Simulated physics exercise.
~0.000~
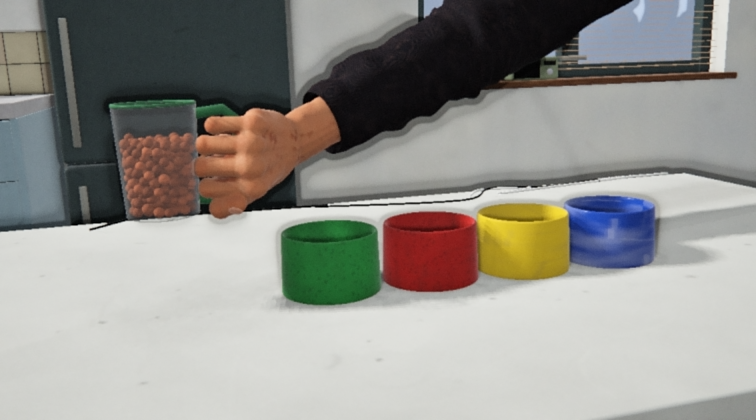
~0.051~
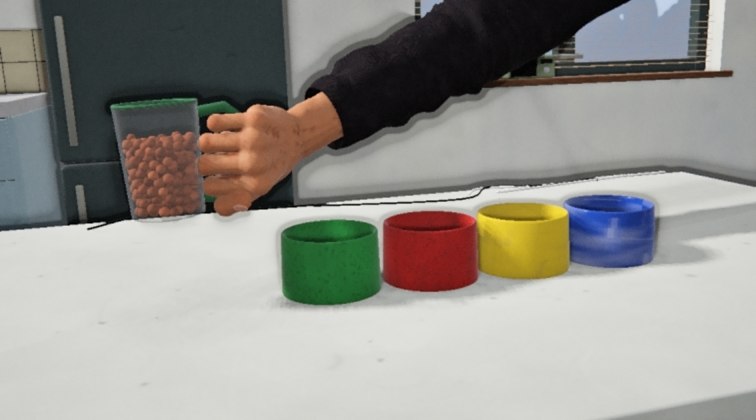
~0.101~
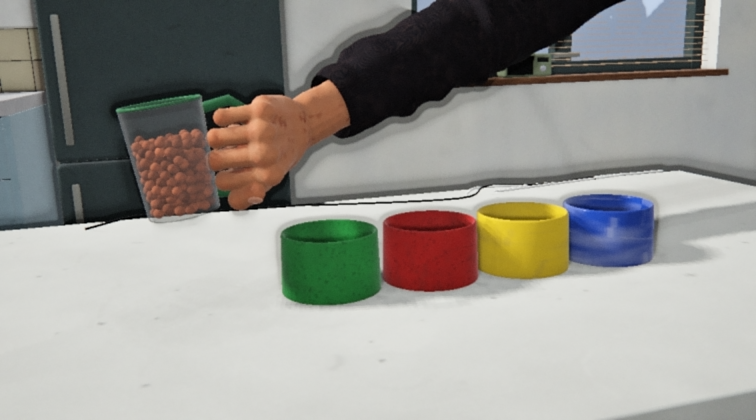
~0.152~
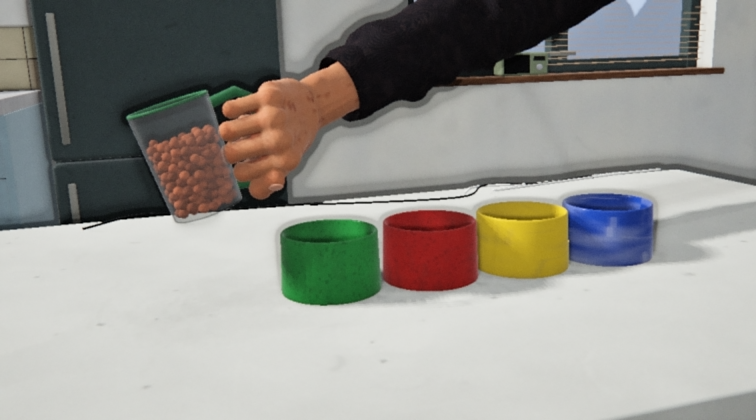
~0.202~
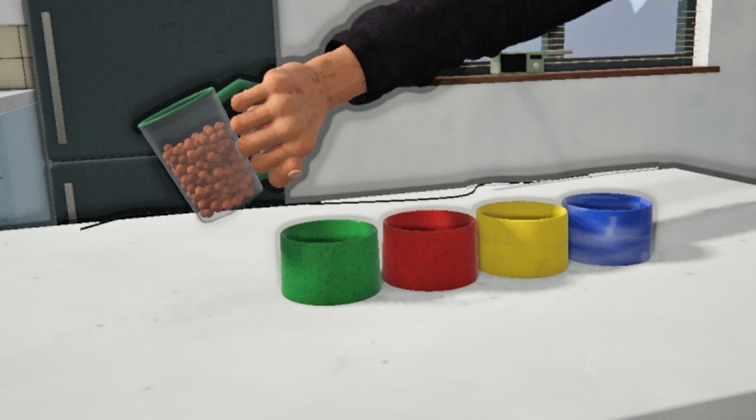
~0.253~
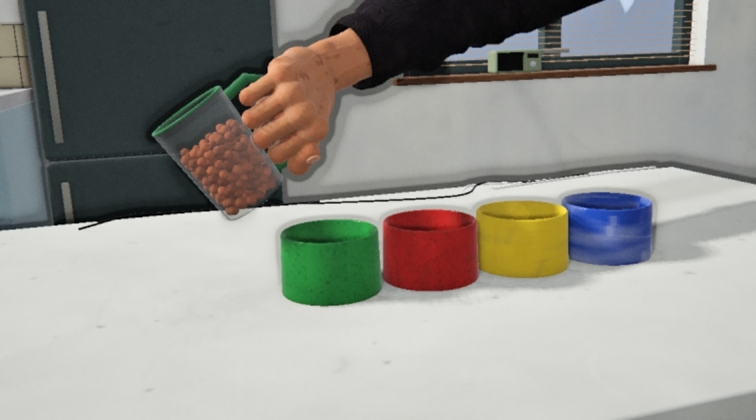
In a kitchen with a dark fridge and a window behind, a white counter is seen from its front, slightly above. Green, red, yellow and blue dishes stand in a row from the centre to the right, while a dark-sleeved arm holds a see-through cup of reddish-brown pellets at left. The hand moves the cup a short way right, steadily tilting it leftward, as the view stays almost still.
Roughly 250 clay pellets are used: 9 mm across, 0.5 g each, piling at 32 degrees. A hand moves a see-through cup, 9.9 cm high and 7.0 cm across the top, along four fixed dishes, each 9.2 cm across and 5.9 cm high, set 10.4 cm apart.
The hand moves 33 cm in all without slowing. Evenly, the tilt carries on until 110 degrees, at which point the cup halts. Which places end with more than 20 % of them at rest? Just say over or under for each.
Going through them: Red comes out over, blue comes out under, green comes out over, yellow comes out under, counter comes out under.
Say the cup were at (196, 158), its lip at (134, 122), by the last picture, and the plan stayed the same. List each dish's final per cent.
Per cent kept: Red 40, blue 0, green 60, yellow 0.
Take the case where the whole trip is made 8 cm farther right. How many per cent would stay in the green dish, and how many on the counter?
In that case green 0, counter 10.
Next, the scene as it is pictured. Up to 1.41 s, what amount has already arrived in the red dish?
About 35 percent up to now.
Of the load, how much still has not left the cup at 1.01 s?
Load share: Near 50 percent.
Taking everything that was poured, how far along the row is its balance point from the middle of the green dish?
Near 7 cm, shifted toward increasing x.
After 0.71 s, tilt 108 degrees; cup holds 95 %, green 5 %.
After 1.01 s, tilt 110 degrees; cup holds 50 %, red 10 %, green 35 %.
Then, at 1.41 s, tilt 110 degrees; cup holds 25 %, red 35 %, green 35 %.
At rest (2.5 s), red 60 %, blue 0 %, green 35 %, yellow 0 %, counter 10 %.
